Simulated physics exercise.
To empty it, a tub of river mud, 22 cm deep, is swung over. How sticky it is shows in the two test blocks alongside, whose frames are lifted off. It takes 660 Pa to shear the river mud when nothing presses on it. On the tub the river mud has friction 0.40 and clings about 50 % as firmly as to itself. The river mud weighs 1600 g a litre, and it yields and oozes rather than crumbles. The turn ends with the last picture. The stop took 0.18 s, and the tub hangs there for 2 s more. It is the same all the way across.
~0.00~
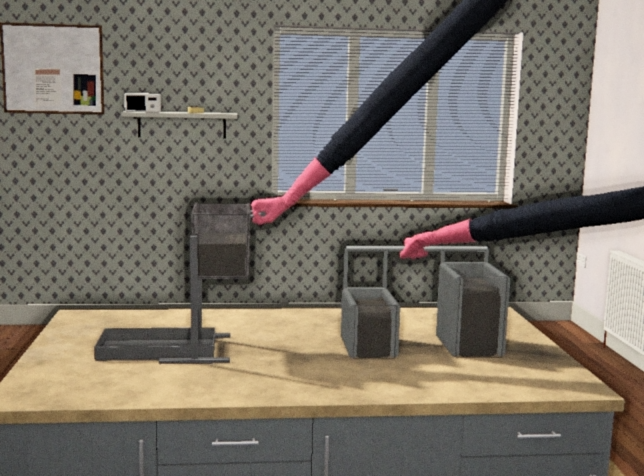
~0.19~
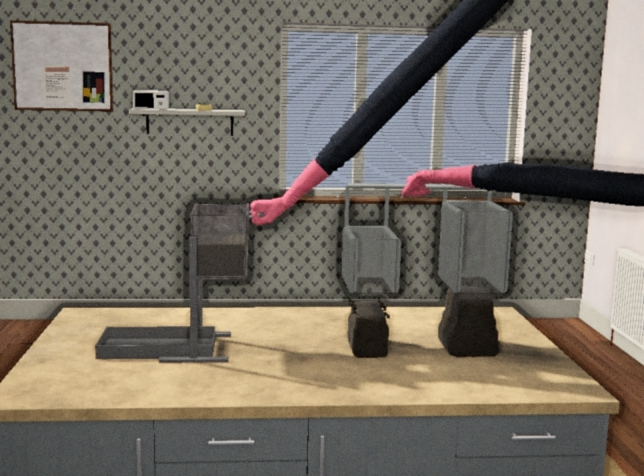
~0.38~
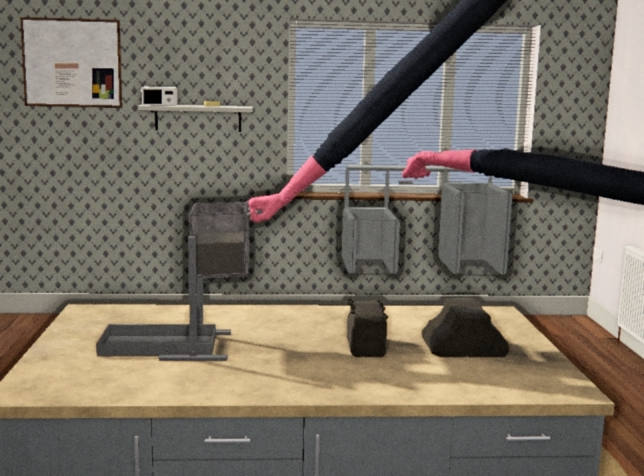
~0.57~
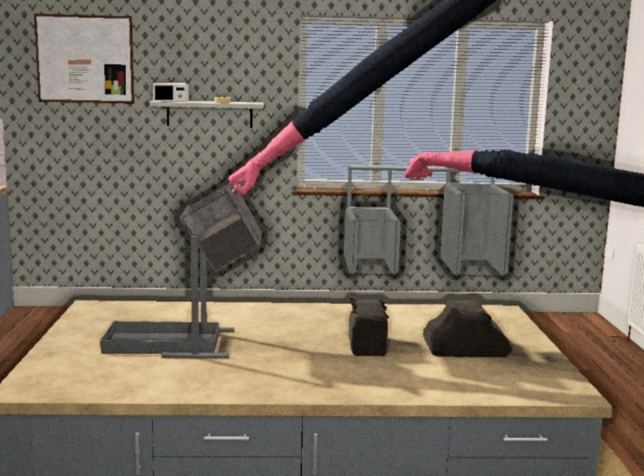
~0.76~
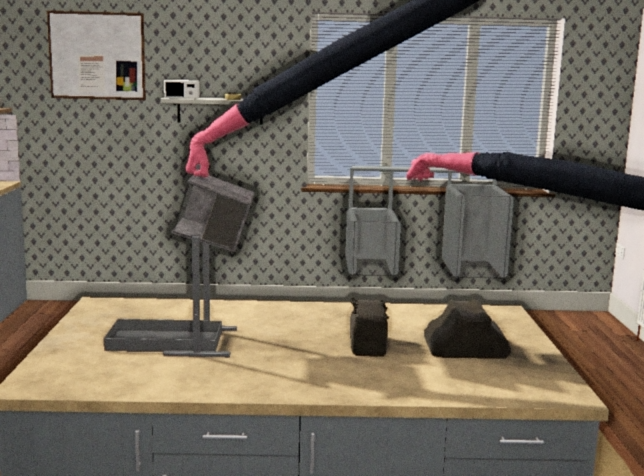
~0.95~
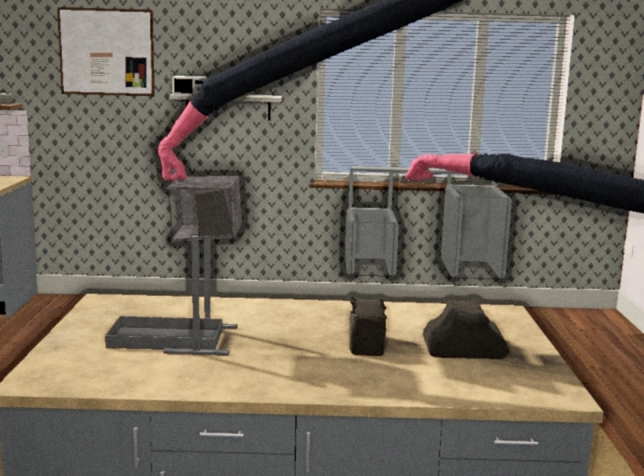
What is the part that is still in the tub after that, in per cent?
It comes to some 100 %.
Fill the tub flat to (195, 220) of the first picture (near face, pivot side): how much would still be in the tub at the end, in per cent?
Then about 65 %.
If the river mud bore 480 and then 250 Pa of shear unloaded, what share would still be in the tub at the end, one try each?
In turn about 85 %, 55 %.
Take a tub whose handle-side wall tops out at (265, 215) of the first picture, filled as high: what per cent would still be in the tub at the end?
It would be near 60 %.
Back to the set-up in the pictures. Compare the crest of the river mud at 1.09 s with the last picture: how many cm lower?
About 2 cm.
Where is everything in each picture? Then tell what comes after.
In the first frame, handle-side rim at (248, 214), tilt 0 degrees; crest of the river mud at (233, 244); block heights 16 cm, 25 cm (left to right).
In the second frame, handle-side rim at (246, 215), tilt 0 degrees; crest of the river mud at (232, 244); block heights 16 cm, 21 cm (left to right).
In the third frame, handle-side rim at (244, 213), tilt 3 degrees; crest of the river mud at (242, 242); block heights 15 cm, 16 cm (left to right).
In the fourth frame, handle-side rim at (226, 192), tilt 31 degrees; crest of the river mud at (239, 219); block heights 15 cm, 16 cm (left to right).
In the fifth frame, handle-side rim at (188, 183), tilt 72 degrees; crest of the river mud at (217, 195); block heights 15 cm, 16 cm (left to right).
In the sixth frame, handle-side rim at (168, 190), tilt 94 degrees; crest of the river mud at (222, 190); block heights 15 cm, 16 cm (left to right).
After 1.09 s, the tub is at 94 degrees and holds 100 %.
After 1.26 s, the tub is at 94 degrees and holds 100 %.
After 1.43 s, the tub is at 94 degrees and holds 100 %.
After 1.60 s, the tub is at 94 degrees and holds 100 %.
After 2.95 s, the tub is at 94 degrees and holds 100 %.
